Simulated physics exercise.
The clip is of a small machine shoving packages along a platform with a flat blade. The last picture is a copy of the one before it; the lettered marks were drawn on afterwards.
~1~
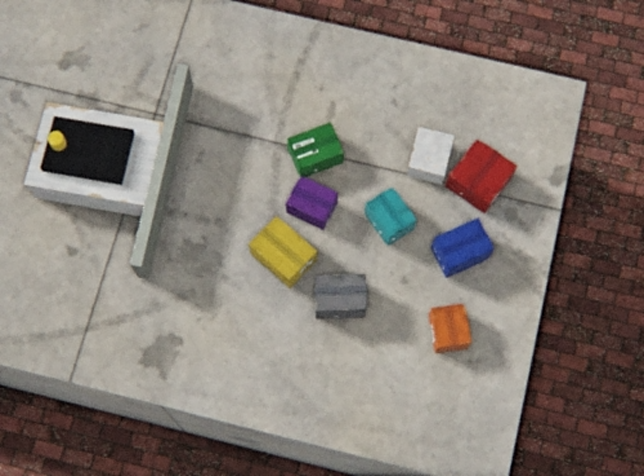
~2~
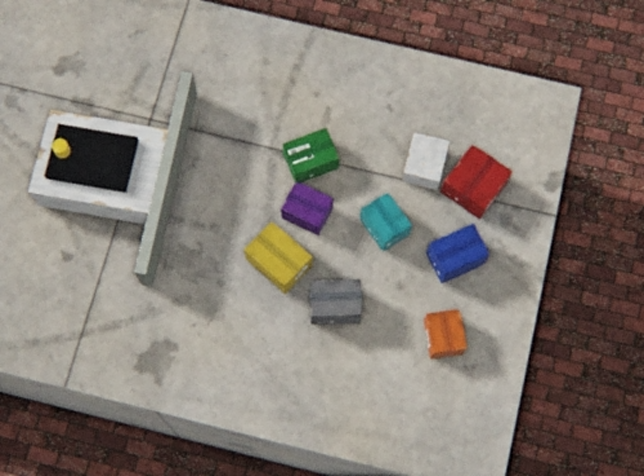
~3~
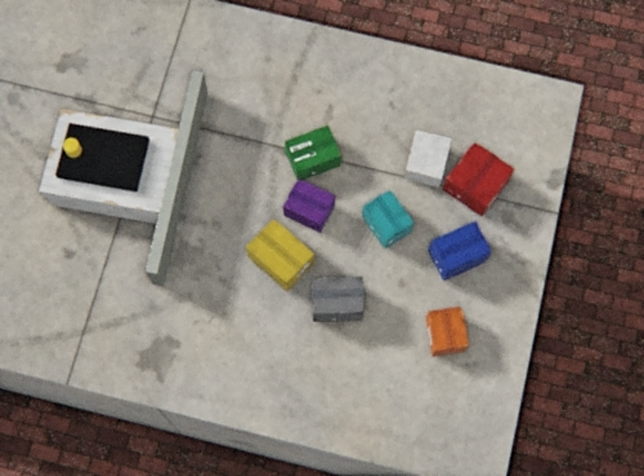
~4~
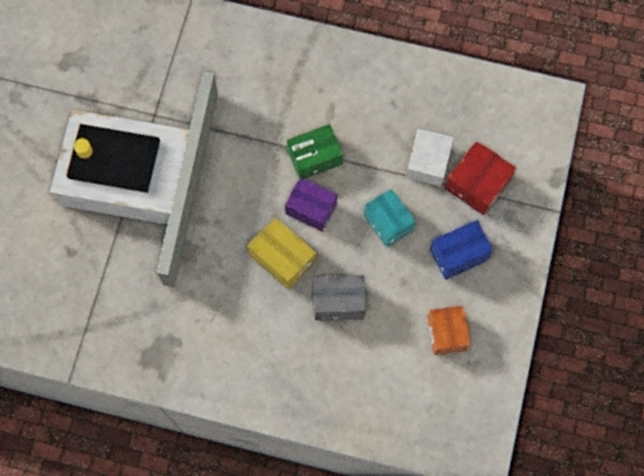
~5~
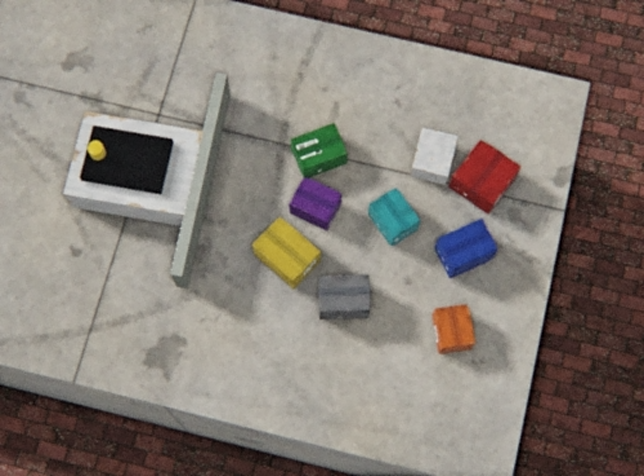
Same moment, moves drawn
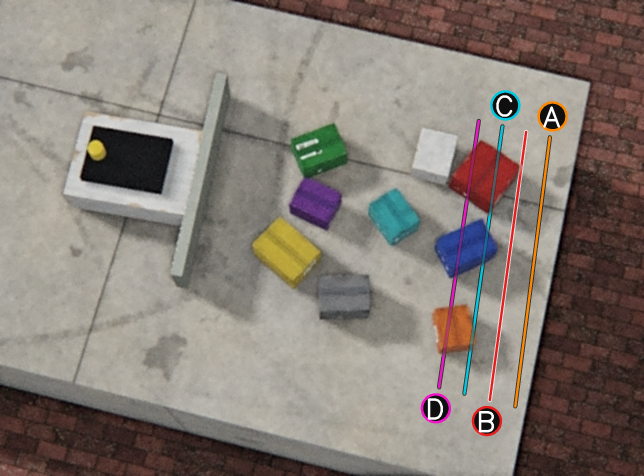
Small white machine with a flat blade creeping right along a concrete platform towards scattered colourful packages, which stay still.
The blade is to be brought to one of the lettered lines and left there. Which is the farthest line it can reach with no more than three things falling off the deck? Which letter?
Line C.
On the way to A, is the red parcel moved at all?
Yes.
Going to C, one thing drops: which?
The blue box.
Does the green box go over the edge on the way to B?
No.
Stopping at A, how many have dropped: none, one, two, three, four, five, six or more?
Six or more.
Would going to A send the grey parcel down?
Yes.
On the marked copy, A at (533, 267); B at (509, 261); C at (484, 256); D at (460, 250).
With C. Early on, robot (235, 185); grey parcel (364, 305); green box (348, 159).
Further on, robot (338, 210); blue box (487, 259); red parcel (503, 180).
At the end, robot (417, 229); blue box over the edge; red parcel (571, 180); one fallen.
As for the rest, A drops eight; B drops four; D is within the limit but short.
